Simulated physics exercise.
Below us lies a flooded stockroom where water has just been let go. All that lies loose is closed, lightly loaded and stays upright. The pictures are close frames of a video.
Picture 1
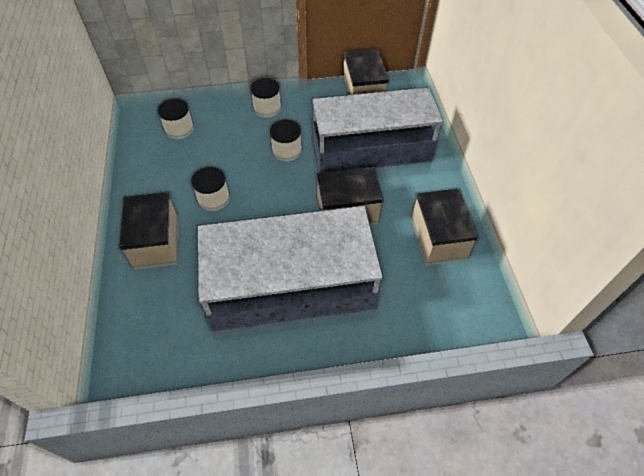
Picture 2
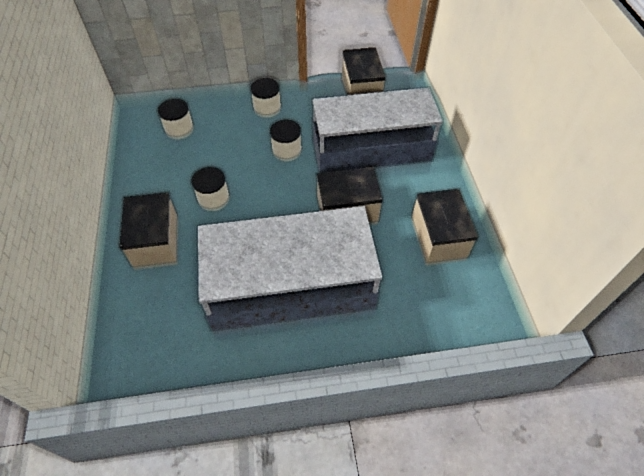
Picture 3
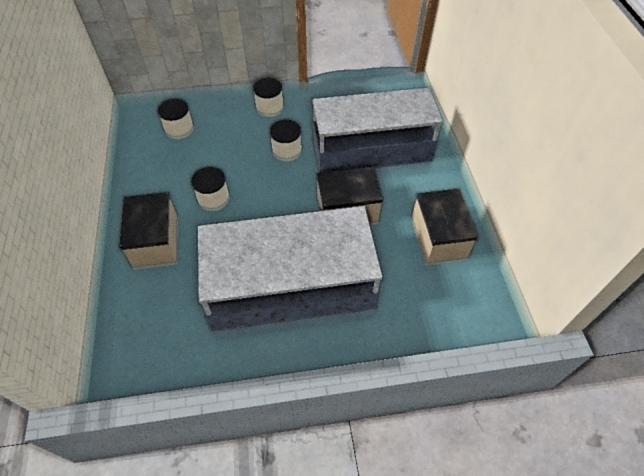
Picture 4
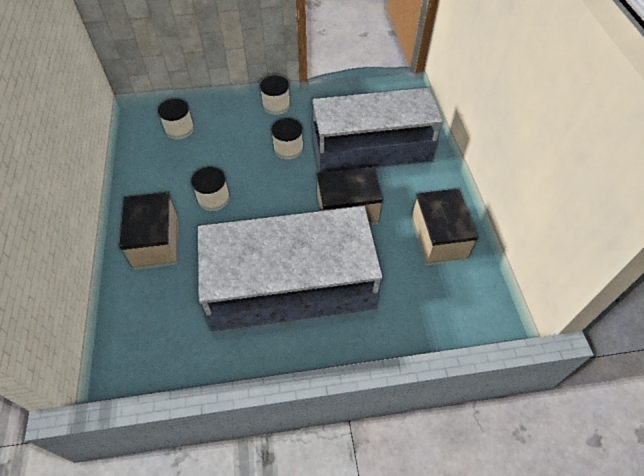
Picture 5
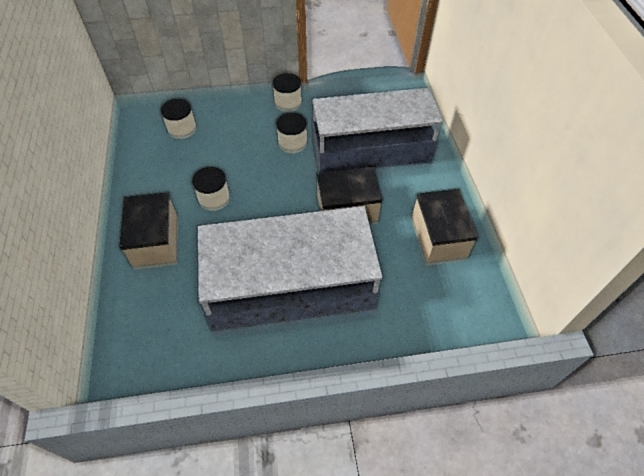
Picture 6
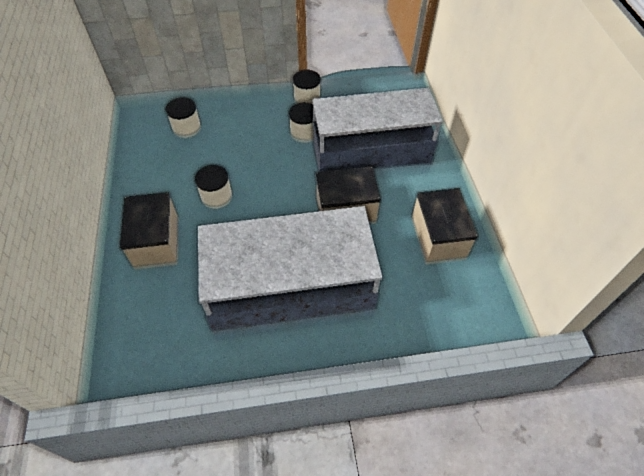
In this clip, a brown door opens at the back of a flooded stockroom, and the dark-topped box beside it disappears from view. The round pails then drift right, the rearmost moving farthest, while the tables stay still.
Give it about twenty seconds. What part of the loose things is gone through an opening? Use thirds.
That comes to two thirds or more.
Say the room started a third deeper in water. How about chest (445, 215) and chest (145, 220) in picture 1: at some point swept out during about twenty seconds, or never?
In that order: No, out.
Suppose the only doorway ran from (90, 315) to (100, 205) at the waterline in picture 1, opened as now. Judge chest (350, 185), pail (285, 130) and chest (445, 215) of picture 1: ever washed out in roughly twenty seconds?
In turn: Out, washed out, left behind.
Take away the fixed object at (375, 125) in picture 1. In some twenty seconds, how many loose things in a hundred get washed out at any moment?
Some 100 per cent.
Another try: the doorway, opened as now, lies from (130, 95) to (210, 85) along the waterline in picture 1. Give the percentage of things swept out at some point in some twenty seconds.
Near 90 in a hundred.
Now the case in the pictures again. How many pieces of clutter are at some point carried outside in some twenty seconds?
The number is 6.
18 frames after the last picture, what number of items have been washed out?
The number is 3.
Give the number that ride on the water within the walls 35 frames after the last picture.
That makes 2.
A moment on, 2 of 8 are out; 6 afloat.
Next, 3 of 8 are out; 5 afloat.
Later, 5 of 8 are out; 2 afloat.
In the end, 6 of 8 are out; 2 afloat.
